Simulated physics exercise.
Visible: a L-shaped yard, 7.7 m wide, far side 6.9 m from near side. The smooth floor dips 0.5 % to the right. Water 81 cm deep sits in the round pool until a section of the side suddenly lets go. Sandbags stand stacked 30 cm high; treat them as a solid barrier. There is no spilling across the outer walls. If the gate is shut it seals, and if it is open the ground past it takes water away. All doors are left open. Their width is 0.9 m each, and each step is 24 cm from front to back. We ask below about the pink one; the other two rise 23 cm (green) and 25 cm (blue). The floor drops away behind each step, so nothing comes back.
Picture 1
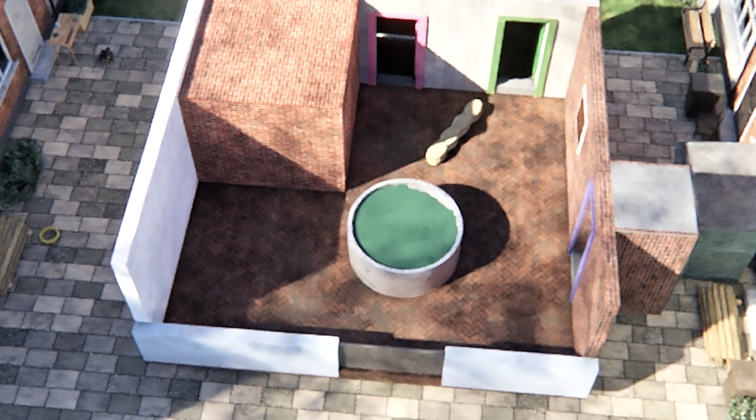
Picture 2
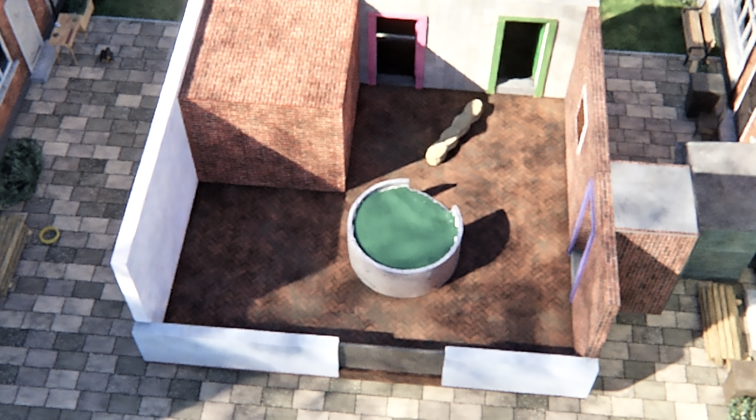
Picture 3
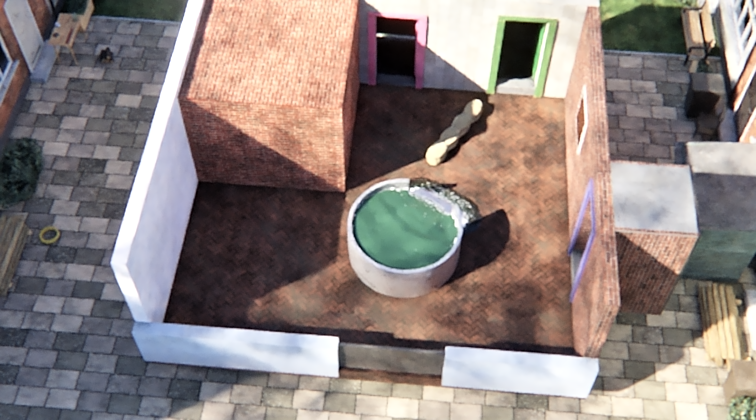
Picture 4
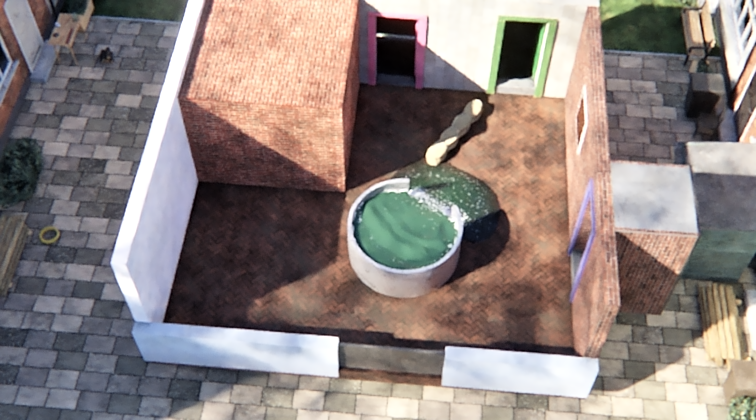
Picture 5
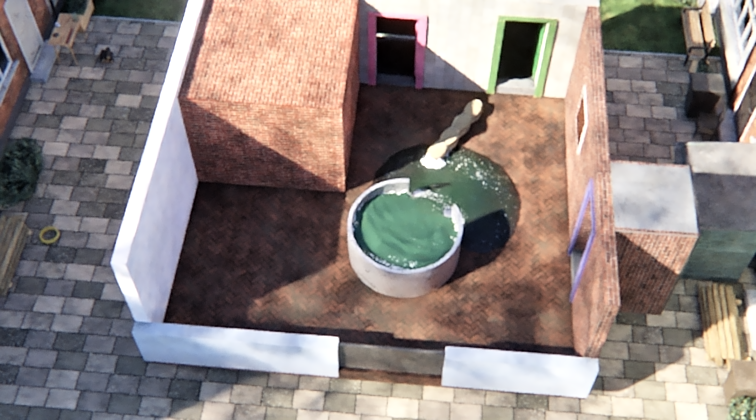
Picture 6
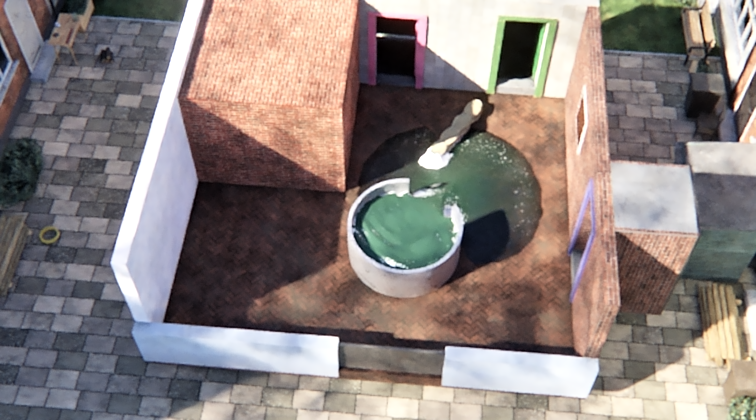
At first, a round pool of green water stands whole and still in a brick-floored yard. Then a gap opens in its far side and water pours out, spreading in a widening green sheet across the floor behind it and around the pale sandbags, while the water left inside churns and sinks lower.
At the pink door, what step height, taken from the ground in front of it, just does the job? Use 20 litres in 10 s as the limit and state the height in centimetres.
13.5 cm.
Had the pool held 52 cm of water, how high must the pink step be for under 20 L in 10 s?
I'd go with near 7.0 cm then.
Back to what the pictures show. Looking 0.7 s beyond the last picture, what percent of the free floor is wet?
Approximately 30 % of the floor.
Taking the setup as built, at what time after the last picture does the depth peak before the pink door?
Around 3.5 seconds.
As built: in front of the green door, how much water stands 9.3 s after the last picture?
It stands about 11.5 centimetres deep.
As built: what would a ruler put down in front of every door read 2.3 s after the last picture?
Door depths (cm): Green = 30, pink = 14, blue = 3.
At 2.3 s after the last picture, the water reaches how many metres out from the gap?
The front is some 4.4 m out.
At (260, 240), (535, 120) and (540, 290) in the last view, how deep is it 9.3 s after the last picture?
Approx. 2 / 11 / 6 cm.
Then, 0.7 s after the last picture water covers 30 % of the floor, deepest (36 cm) near (439, 214); 7 cm at the pink door, 0 litres in over its 9 cm step.
Then, 2.3 s after the last picture water covers 40 % of the floor, deepest (32 cm) near (519, 132); 14 cm at the pink door, 20 litres in over its 9 cm step.
Then, 9.3 s after the last picture water covers 90 % of the floor, deepest (14 cm) near (558, 368); 7 cm at the pink door, 72 litres in over its 9 cm step.
At the pink door as built, the water peaked near 19 cm, 3.5 s after the last picture.
Run again over the same 10 s with other heights there, 34 litres in over 12 cm, 9 litres over 16 cm. The limit of 20 litres is kept from about 13.5 cm up.
